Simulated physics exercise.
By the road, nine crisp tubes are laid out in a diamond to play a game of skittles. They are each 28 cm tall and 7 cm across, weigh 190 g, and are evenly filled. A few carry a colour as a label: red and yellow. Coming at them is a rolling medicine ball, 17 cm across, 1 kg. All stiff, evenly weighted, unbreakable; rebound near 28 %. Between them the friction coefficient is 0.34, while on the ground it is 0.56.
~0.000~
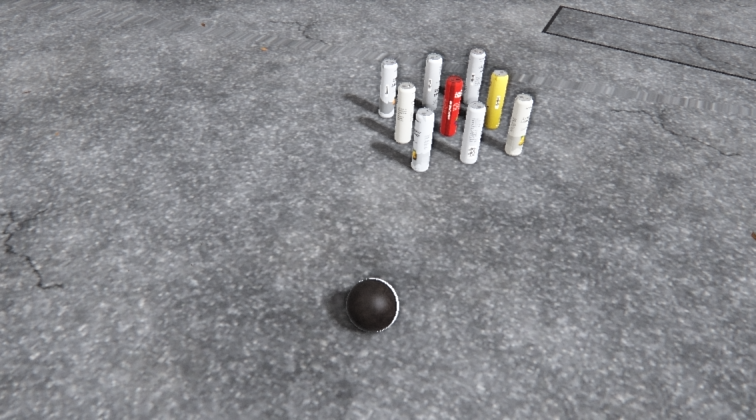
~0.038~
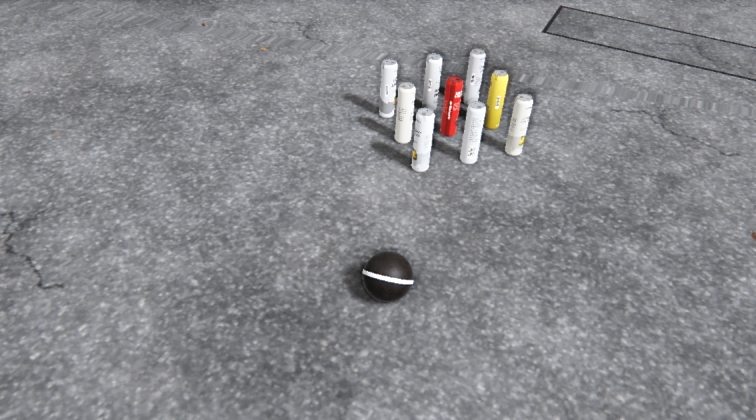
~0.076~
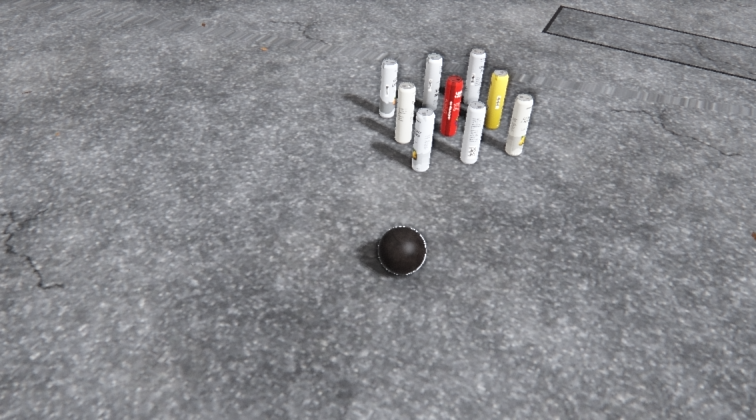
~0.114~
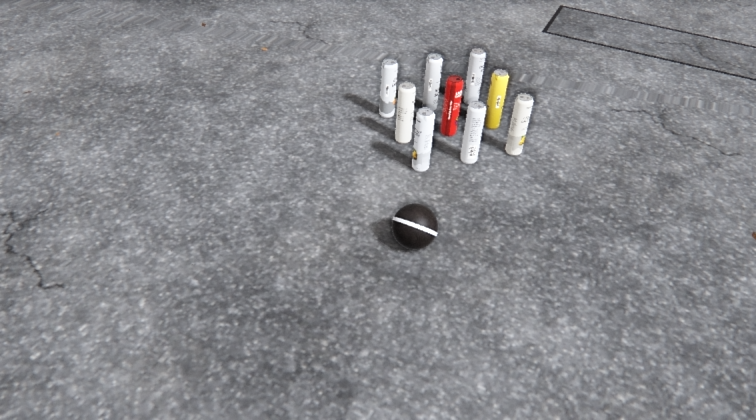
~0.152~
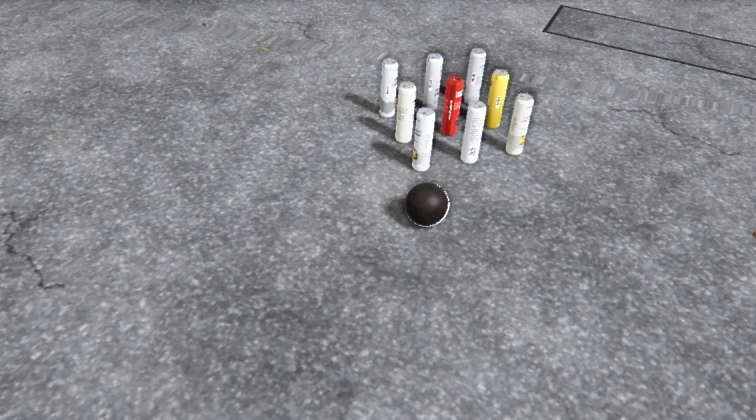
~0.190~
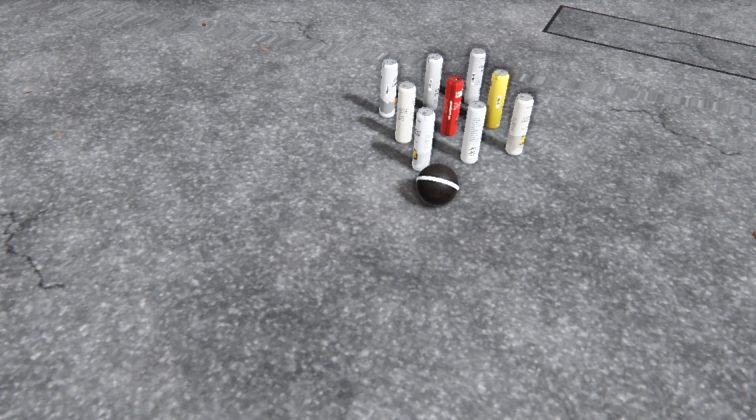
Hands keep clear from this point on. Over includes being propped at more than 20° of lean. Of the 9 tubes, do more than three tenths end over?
My guess is north of three tenths.
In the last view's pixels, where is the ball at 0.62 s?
It should be near pixel (490, 72).
After 0.40 s, ball still moving; 2 of the 9 tubes over; red tube 22° from how it stood; yellow tube 6° from how it stood.
After 0.62 s, ball still moving; 4 of the 9 tubes over; yellow tube 26° from how it stood; red tube 14° from how it stood.
After 1.08 s, ball still moving; 5 of the 9 tubes over; red tube lying flat; yellow tube lying flat.
In the end (1.4 s), ball rolling away; 5 of the 9 tubes over; red tube lying flat; yellow tube lying flat. That is 56 per cent. From the last view, middles, red tube near (454, 80), yellow tube near (540, 88).
